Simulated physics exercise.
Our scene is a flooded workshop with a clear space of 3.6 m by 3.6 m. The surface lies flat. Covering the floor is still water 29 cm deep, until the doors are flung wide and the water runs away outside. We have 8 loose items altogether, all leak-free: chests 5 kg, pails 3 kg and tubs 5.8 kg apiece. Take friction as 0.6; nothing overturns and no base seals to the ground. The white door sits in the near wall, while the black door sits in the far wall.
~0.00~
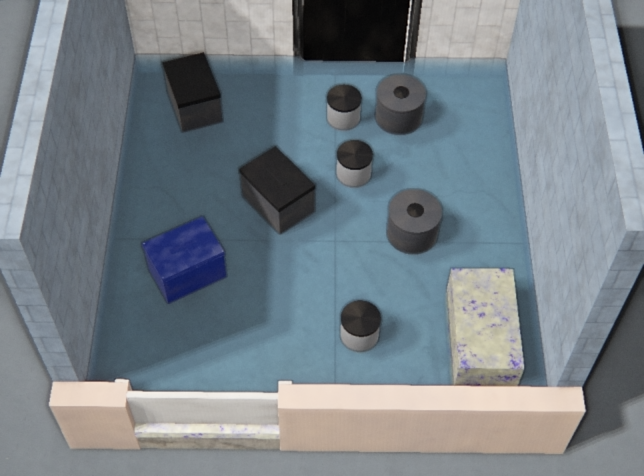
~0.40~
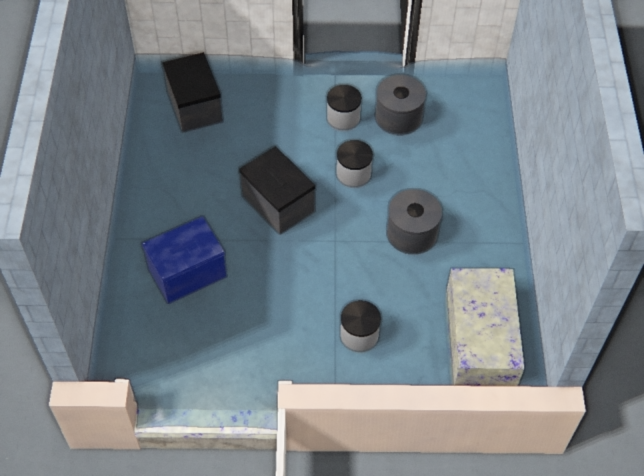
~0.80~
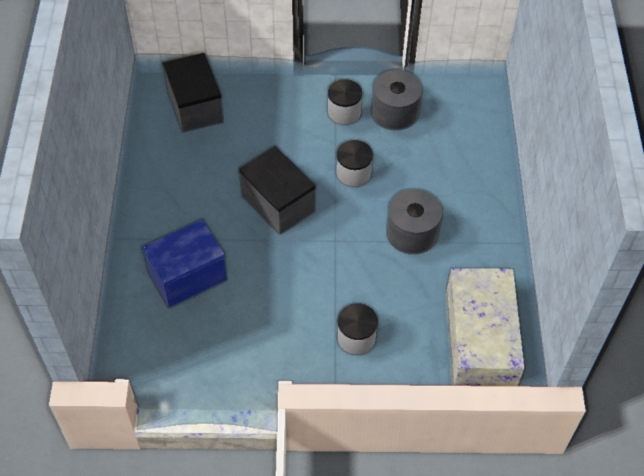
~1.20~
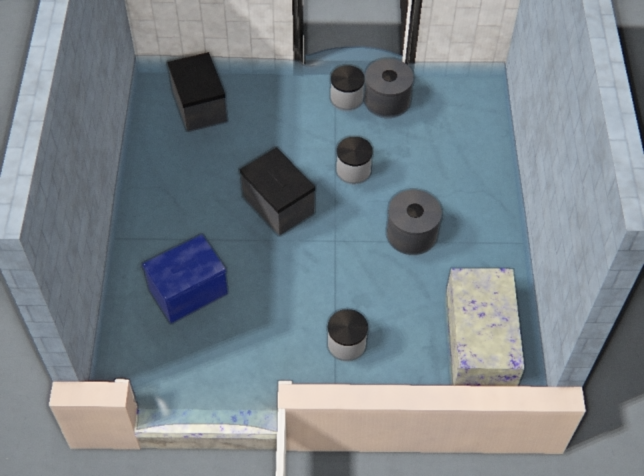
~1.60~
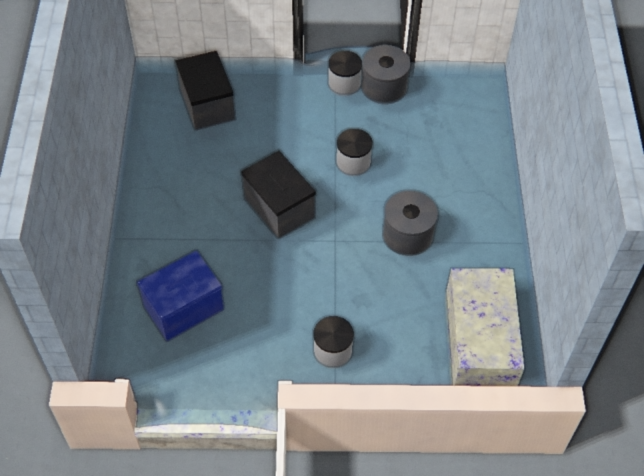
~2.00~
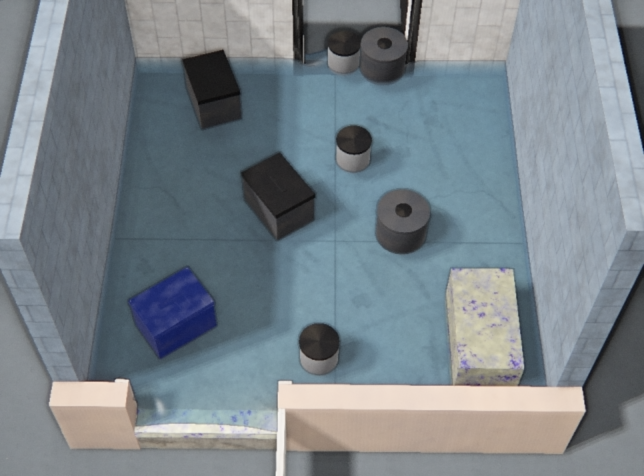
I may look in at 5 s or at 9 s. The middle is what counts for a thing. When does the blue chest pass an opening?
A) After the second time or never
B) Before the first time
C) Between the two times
Before the first time (B).
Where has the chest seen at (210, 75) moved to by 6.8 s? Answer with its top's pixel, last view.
Estimated top position: Near (262, 78).
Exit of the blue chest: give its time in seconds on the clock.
It gets out at about 3.5 s.
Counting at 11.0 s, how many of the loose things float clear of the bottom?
The count is 2.
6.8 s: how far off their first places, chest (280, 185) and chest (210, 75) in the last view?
That comes to 40 cm for the first and 60 cm for the second.
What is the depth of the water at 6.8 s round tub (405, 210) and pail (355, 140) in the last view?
Depths: Near 15 cm, then near 15 cm.
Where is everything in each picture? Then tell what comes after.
The blue chest at (183, 247) floats; 29 cm deep round most things; 0 of 8 have shifted, in the first picture.
The blue chest at (183, 247) floats; about 3640 L in view; 0 of 8 have shifted, in the second picture.
The blue chest at (183, 251), afloat; about 3510 L in view; 2 of 8 have shifted, in the third picture.
The blue chest at (184, 266), afloat, 15 cm from its start; 26 cm deep round most things; 5 of 8 have shifted, in the fourth picture.
The blue chest at (179, 284), afloat, 31 cm from its start; about 3200 L in view; 6 of 8 have shifted, in the fifth picture.
The blue chest at (171, 301) floats, 47 cm from its start; 23 cm deep round most things; 7 of 8 have shifted, in the sixth picture.
After 3.0 s the blue chest is near (170, 343), 0.8 m from its start, afloat; 2 of 8 are out; 6 afloat.
After 6.8 s the blue chest has gone out (at 3.6 s); 4 of 8 are out; 4 afloat.
After 11.0 s the blue chest has gone out (at 3.6 s); 6 of 8 are out; 2 afloat.
After 15.0 s the blue chest has gone out (at 3.6 s); 7 of 8 are out; 1 afloat.
